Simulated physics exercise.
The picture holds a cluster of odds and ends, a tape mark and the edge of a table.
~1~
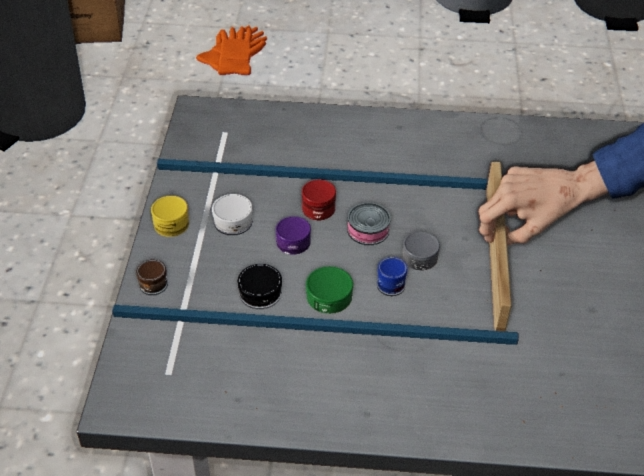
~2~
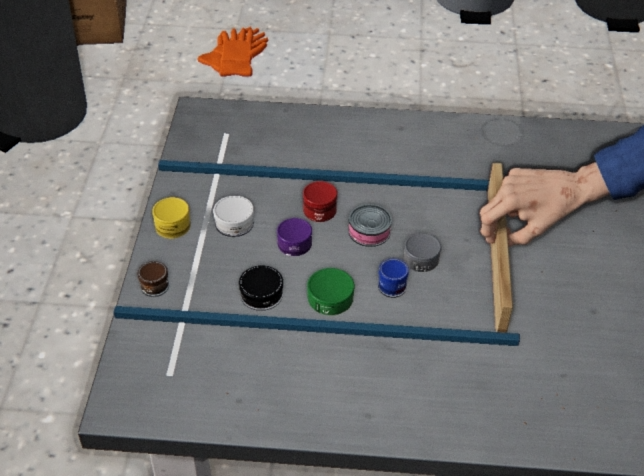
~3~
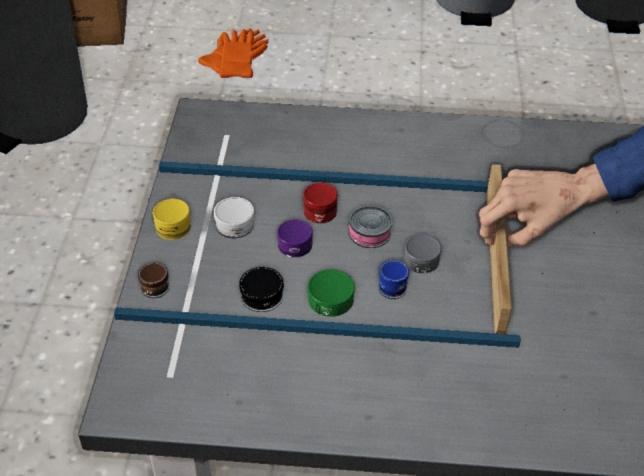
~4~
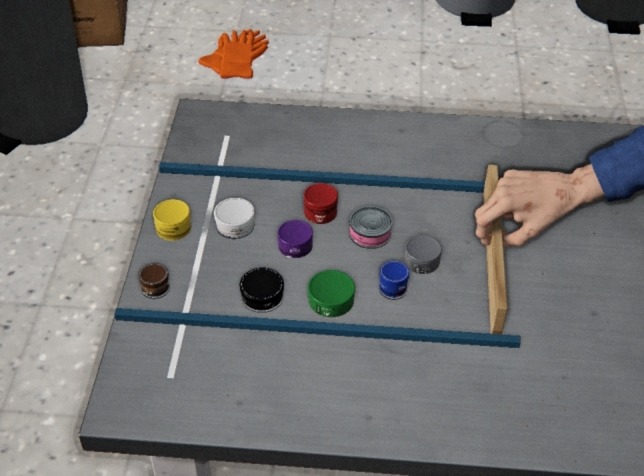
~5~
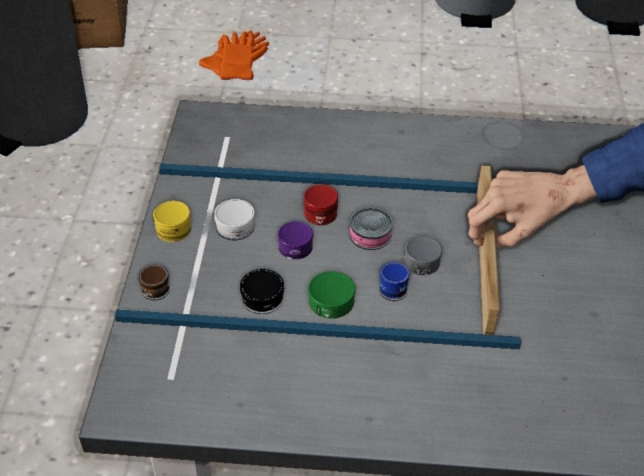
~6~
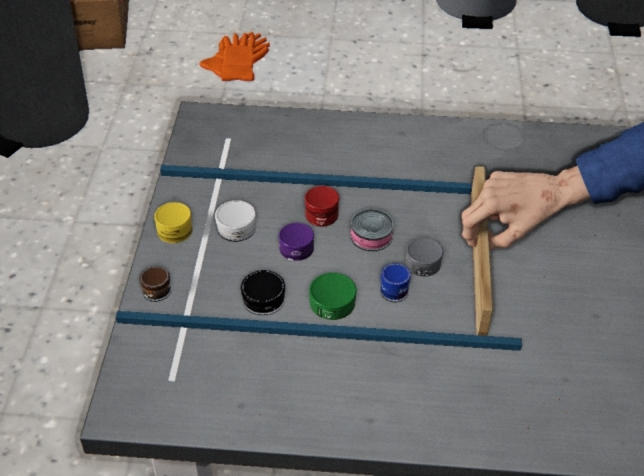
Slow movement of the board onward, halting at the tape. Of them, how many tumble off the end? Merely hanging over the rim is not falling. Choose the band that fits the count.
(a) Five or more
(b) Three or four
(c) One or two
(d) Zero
The answer is c.
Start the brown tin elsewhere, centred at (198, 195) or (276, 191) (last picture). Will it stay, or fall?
Results in order - still up; still up.
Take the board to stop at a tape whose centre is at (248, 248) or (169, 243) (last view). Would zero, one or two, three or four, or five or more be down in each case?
In turn: None, then five or over.
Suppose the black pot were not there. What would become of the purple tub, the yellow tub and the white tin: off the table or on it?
Purple tub still up; yellow tub down; white tin still up.
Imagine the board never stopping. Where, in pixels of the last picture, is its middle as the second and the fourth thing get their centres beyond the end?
The middle sits near (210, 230) at the first moment and near (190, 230) at the second.
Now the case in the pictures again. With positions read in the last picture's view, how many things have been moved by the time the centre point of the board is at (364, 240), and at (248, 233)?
First 5, then 10.
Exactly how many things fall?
It is 2, no more and no fewer.
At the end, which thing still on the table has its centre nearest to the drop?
White tin.
Soon after, none off yet; brown tin at rest near (156, 284); yellow tub at rest near (174, 223); white tin at rest near (236, 221).
After that, none off yet; brown tin moving near (145, 283); yellow tub moving near (169, 224); white tin displaced about its own width near (196, 206).
In the end, the number that fall off is one or two; gone, yellow tub and brown tin.
